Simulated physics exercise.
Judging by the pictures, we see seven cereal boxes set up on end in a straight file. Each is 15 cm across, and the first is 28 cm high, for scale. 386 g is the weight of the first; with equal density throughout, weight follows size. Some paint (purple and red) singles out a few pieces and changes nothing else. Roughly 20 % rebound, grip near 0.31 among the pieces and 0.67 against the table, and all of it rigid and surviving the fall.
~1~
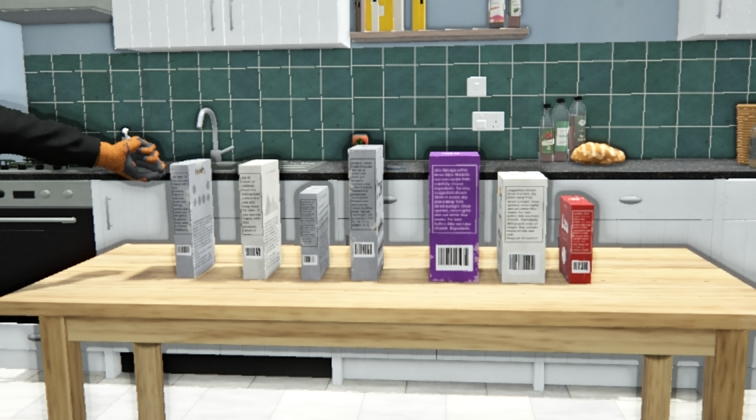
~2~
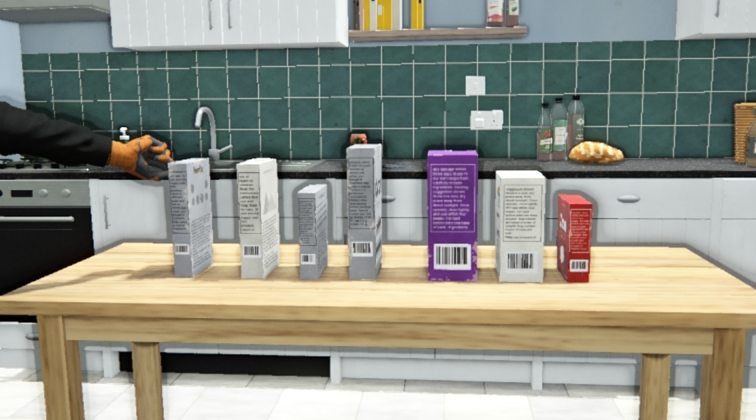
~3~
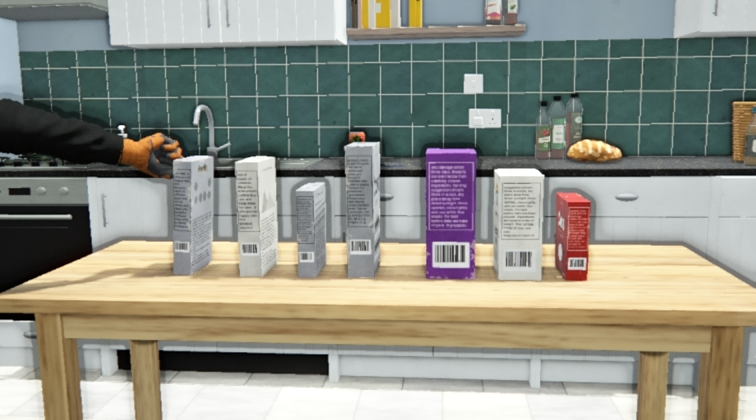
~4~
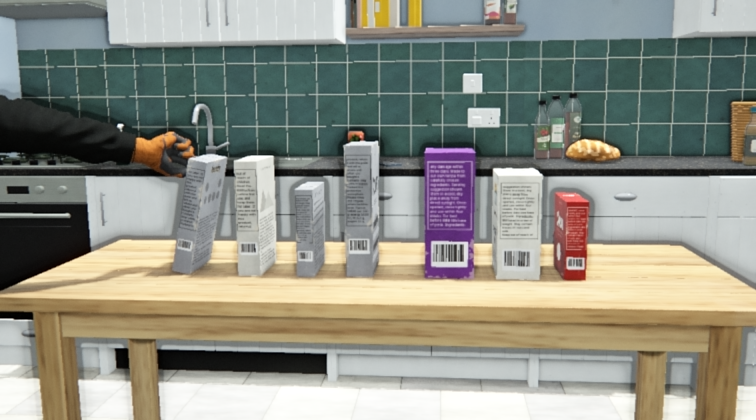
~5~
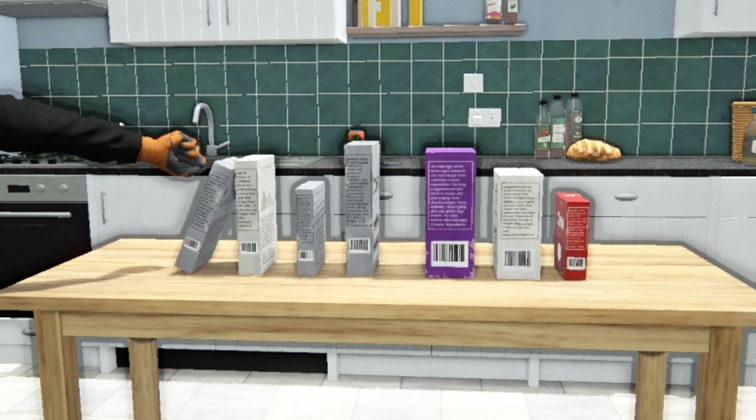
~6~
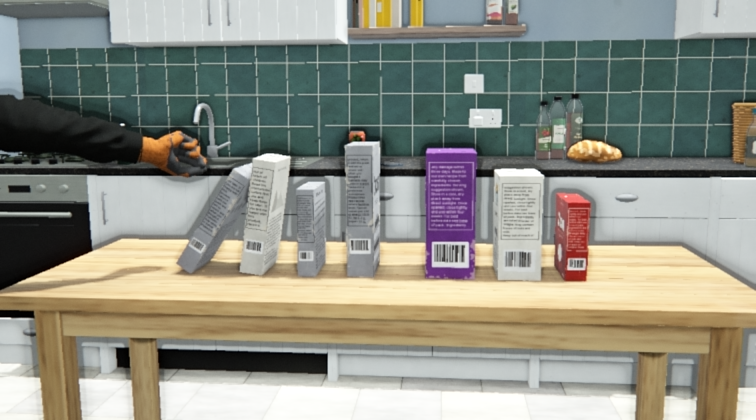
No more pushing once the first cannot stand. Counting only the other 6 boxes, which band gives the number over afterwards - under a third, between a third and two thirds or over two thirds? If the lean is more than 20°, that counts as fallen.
I would say from a third to two thirds of them.
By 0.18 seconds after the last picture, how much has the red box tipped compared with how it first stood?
Some 0°.
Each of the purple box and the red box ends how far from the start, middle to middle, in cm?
Purple 0, red 0.
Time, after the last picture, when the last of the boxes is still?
Somewhere close to 1.0 s.
Then, 0.18 s later than the last frame, 1 of the 6 other boxes over.
Then, 0.40 s later than the last frame, 3 of the 6 other boxes over.
When it is over, 3 of the 6 other boxes over; purple box tilted 15°; red box unmoved. That is 50 per cent. Three left standing. In pixels of the last frame, middles, purple box near (467, 208), red box near (571, 236).
